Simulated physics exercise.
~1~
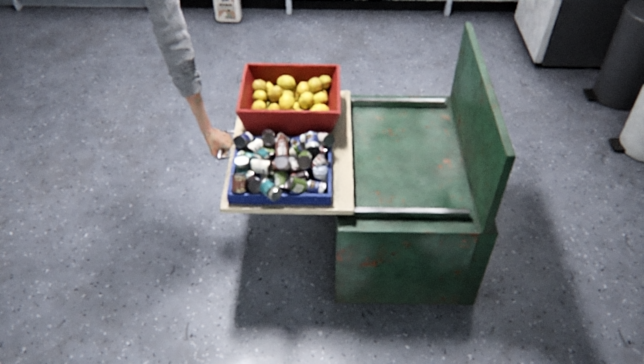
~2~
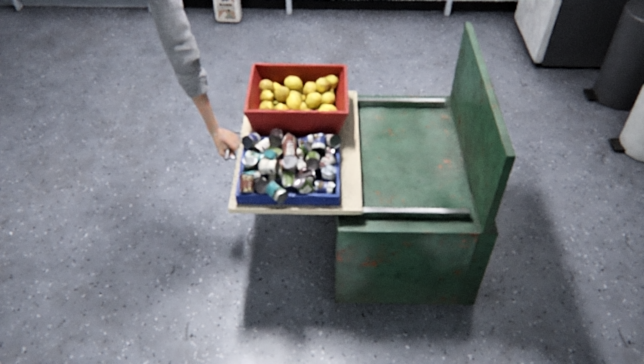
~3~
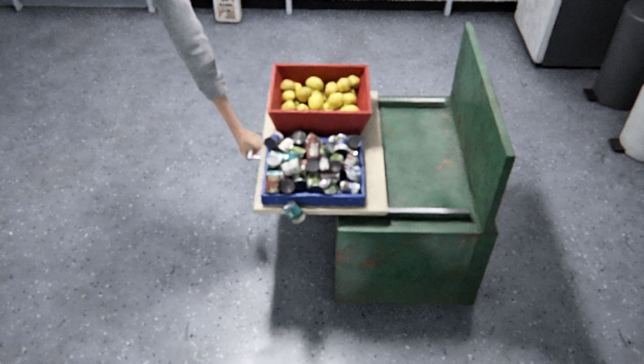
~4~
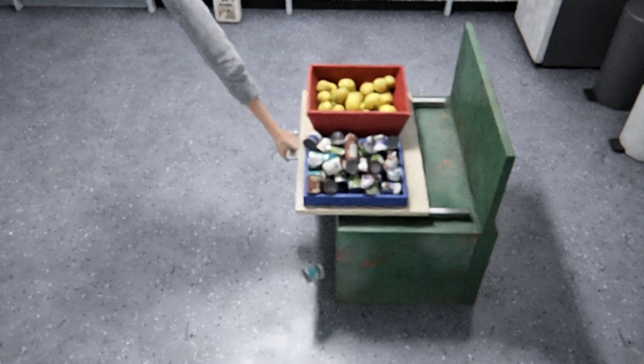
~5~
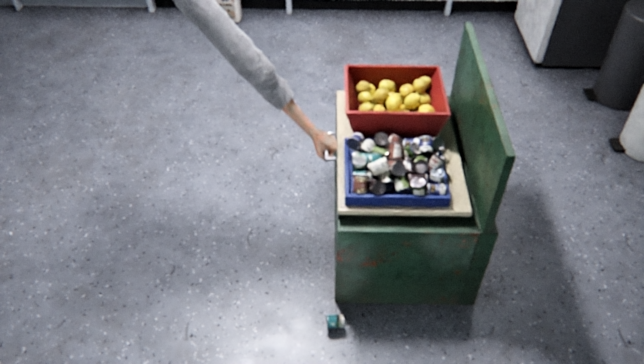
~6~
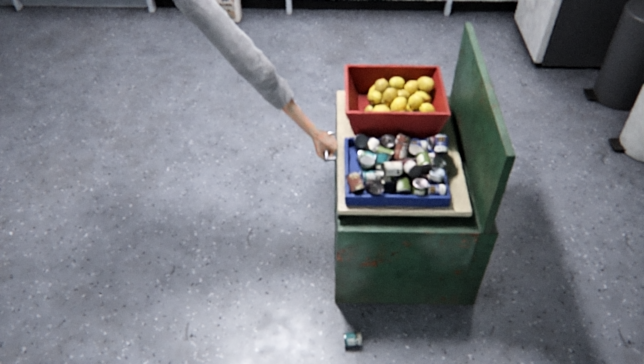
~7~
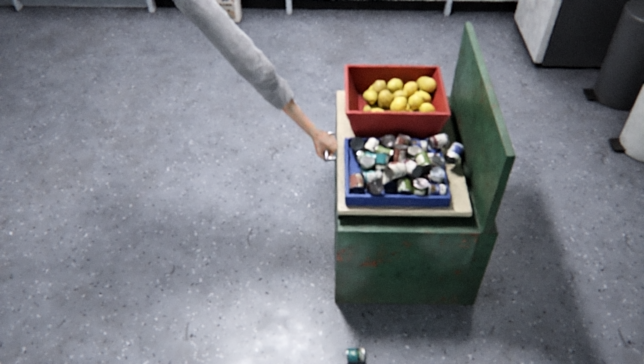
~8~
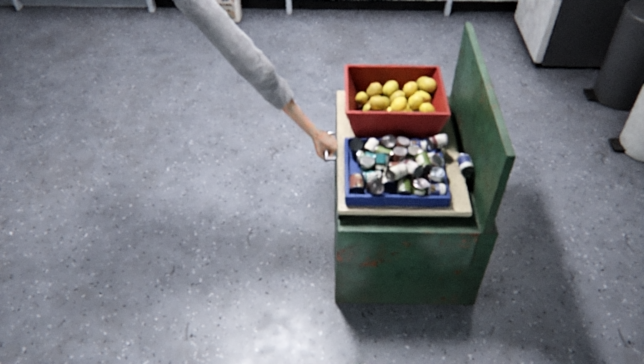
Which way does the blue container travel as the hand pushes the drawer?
The blue container travels to the right, along with the drawer, until the drawer is closed.
A hand shoved an open drawer holding a blue container of small tins and a red one of yellow fruit rightward into a green cabinet; one tin fell and rolled out of view, while another slipped out towards the back panel.
